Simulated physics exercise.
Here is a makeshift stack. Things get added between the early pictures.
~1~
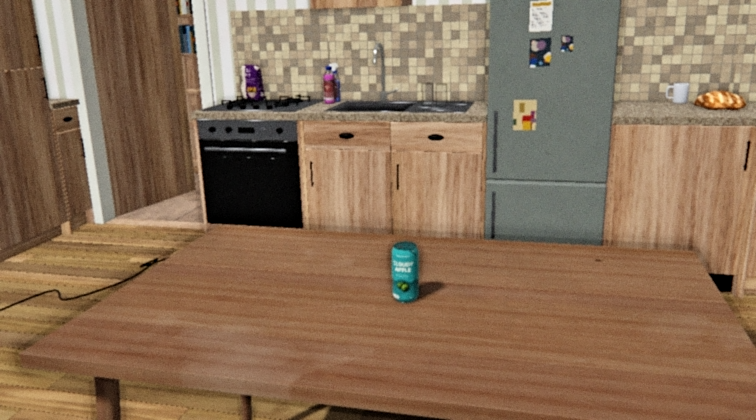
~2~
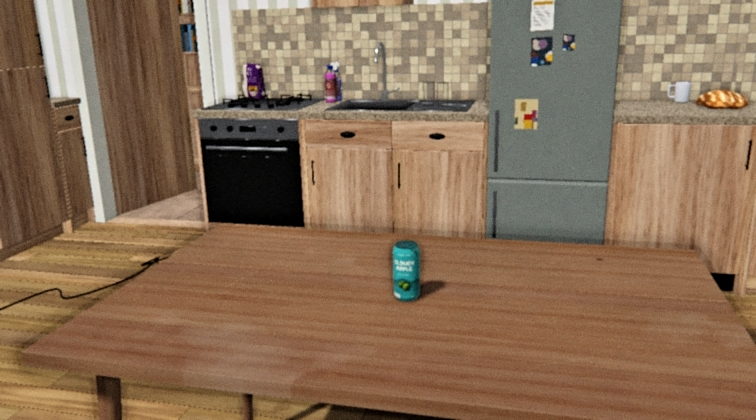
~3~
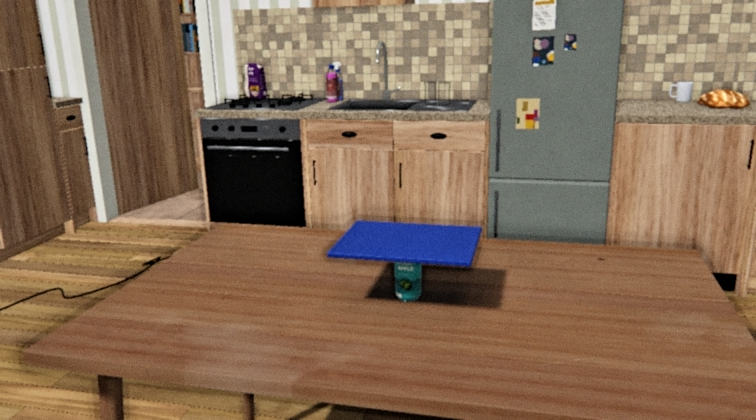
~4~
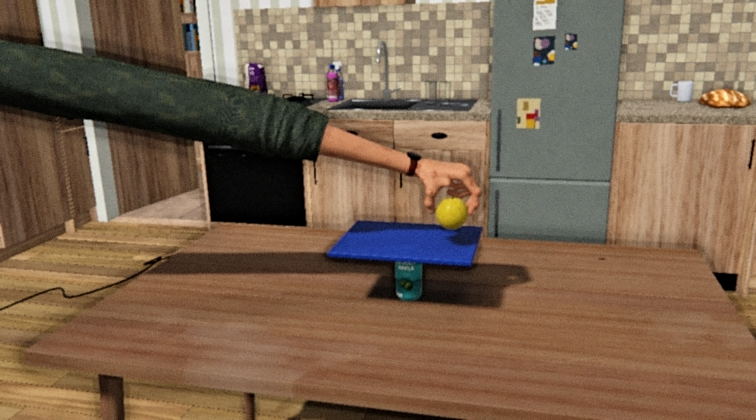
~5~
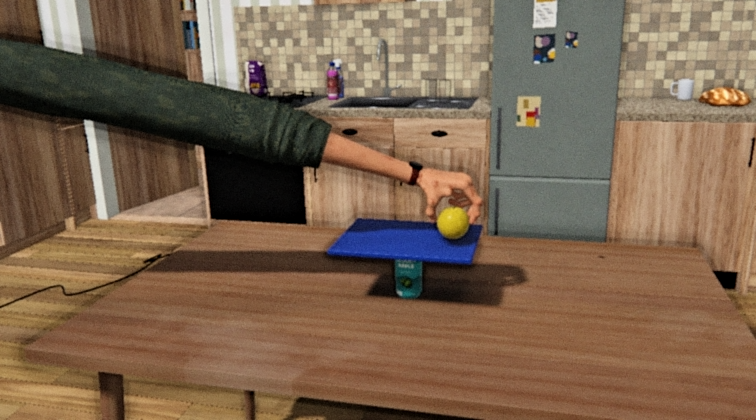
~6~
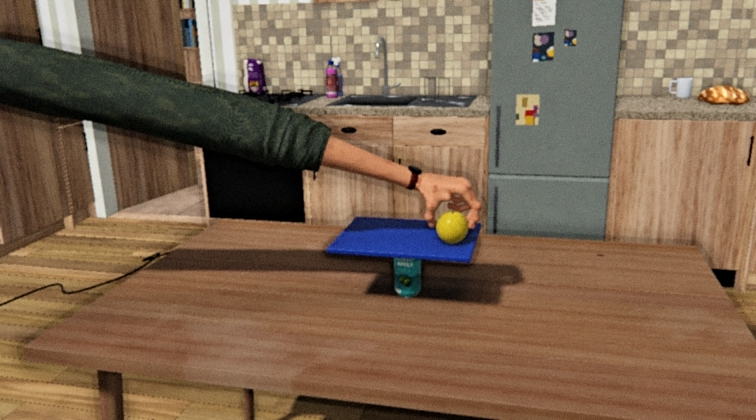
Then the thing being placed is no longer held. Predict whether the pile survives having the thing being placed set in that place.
Prediction: The pile does not survive and comes down.
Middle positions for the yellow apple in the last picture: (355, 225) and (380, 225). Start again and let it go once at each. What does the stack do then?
Well, the first time it goes over, and the second time it stays put.
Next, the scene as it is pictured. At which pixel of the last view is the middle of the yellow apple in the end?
End position: Approximately (479, 294).
Then, 1.00 s on from there, yellow apple now fallen; blue lid turned 38° from how it was put.
Then, 1.20 s on from there, blue lid turned 58° from how it was put.
In the end, fallen, yellow apple; toppled in the stack, blue lid; turquoise can unmoved. At the end, from the last picture's camera, yellow apple near (479, 294). The stack comes apart.
